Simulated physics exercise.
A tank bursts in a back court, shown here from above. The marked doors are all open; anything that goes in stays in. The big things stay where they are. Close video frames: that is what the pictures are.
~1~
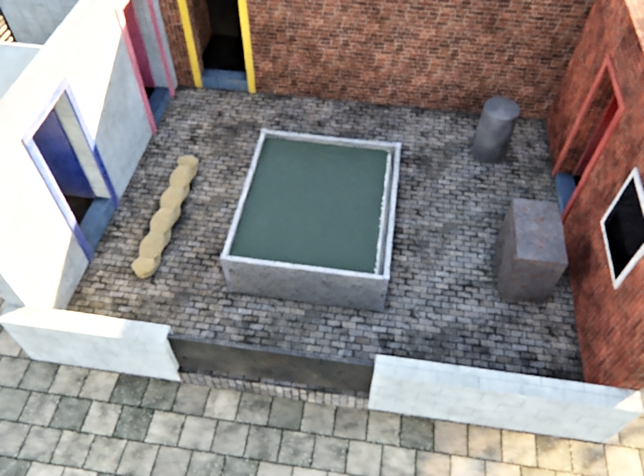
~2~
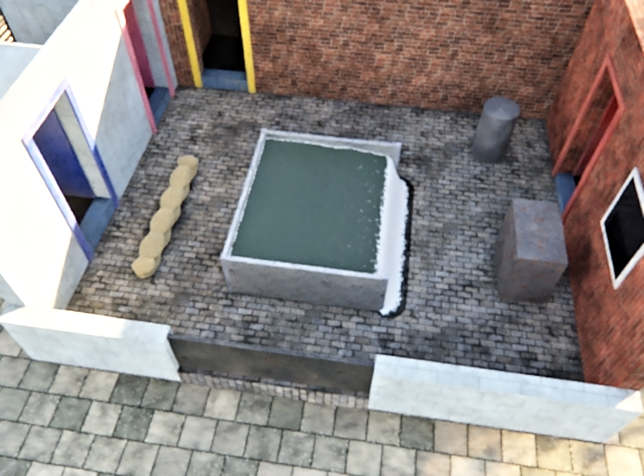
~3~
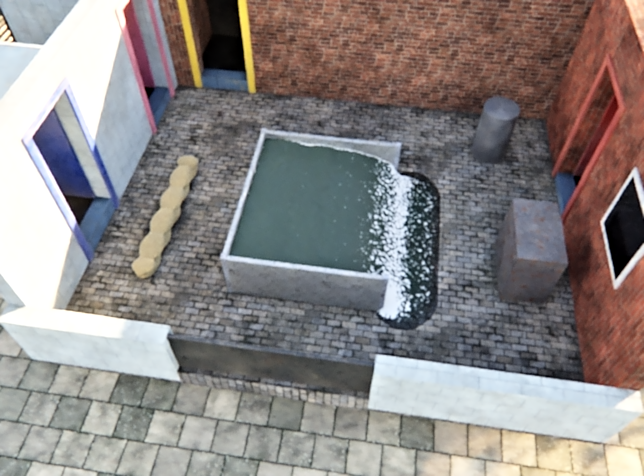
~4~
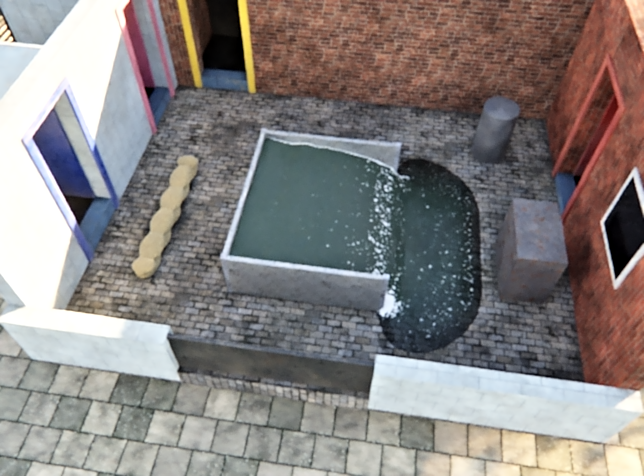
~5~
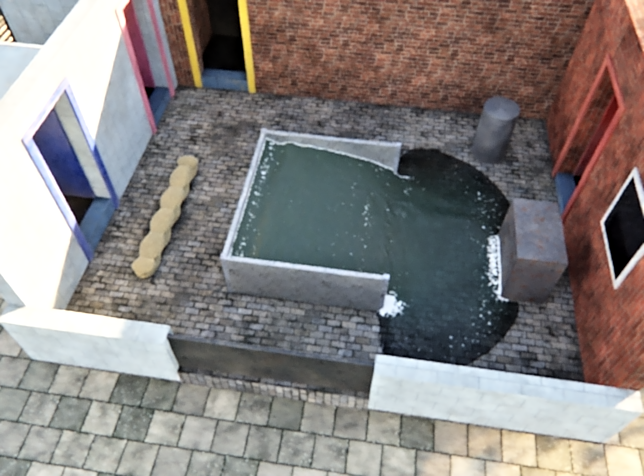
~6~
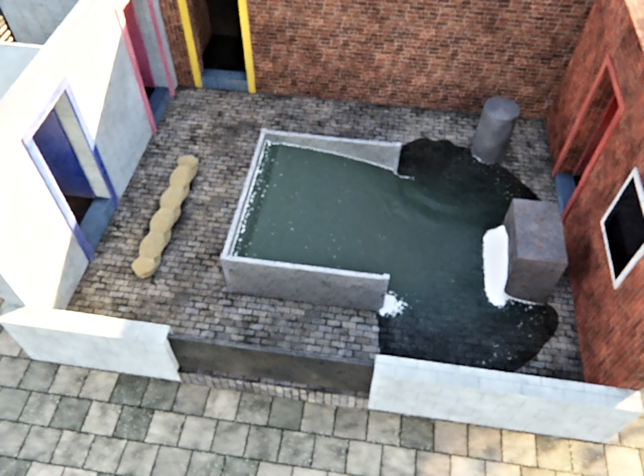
Back court from above, water pouring from the right side of a square tank, spreading across dark paving and foaming against a block.
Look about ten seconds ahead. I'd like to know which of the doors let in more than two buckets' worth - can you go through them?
Sure: The pink door does not; the red door lets in more; the blue door does not; the yellow door does not.
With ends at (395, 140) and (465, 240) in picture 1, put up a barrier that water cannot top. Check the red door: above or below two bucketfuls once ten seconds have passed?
One by one: The red door holds.
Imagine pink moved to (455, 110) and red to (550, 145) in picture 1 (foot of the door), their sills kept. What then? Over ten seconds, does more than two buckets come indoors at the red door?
The red one overflows.
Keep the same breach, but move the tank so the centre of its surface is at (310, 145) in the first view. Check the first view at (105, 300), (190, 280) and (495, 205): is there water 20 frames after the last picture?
Going through them in turn: Still bare, still bare and waterlogged.
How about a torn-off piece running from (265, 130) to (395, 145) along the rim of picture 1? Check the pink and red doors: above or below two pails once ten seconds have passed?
In short: Pink door is over; red door holds.
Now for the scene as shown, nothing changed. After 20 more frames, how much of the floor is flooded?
It comes to roughly 55 in a hundred.
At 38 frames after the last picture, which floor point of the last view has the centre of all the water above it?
Close to (365, 212), I reckon.
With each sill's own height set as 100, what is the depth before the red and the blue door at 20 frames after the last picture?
Approx. 170 % followed by 0 %.
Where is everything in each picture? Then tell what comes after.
Still water in the water tank at (319, 201), in the first picture.
Water pours out at (387, 230) and has run to (383, 314), in the second picture.
Water pours out at (387, 231) and has run to (401, 324), in the third picture.
Water pours out at (387, 232) and has run to (423, 344), in the fourth picture.
Water pours out at (387, 232) and has run to (470, 354), in the fifth picture.
Water pours out at (386, 233) and has run to a hidden place, in the sixth picture.
A moment on, water covers 35 % of the floor; the pink door not reached, the red door over two buckets in, the blue door not reached, the yellow door not reached.
Next, water covers 35 % of the floor; the pink door not reached, the red door far over two buckets in, the blue door not reached, the yellow door not reached.
Then, water covers 55 % of the floor; the pink door not reached, the red door far over two buckets in, the blue door not reached, the yellow door not reached.
Later, water covers 90 % of the floor; the pink door wet at the sill, nothing in, the red door far over two buckets in, the blue door wet at the sill, nothing in, the yellow door wet at the sill, nothing in.
In the end, water covers 95 % of the floor; the pink door wet at the sill, nothing in, the red door far over two buckets in, the blue door wet at the sill, nothing in, the yellow door wet at the sill, nothing in.
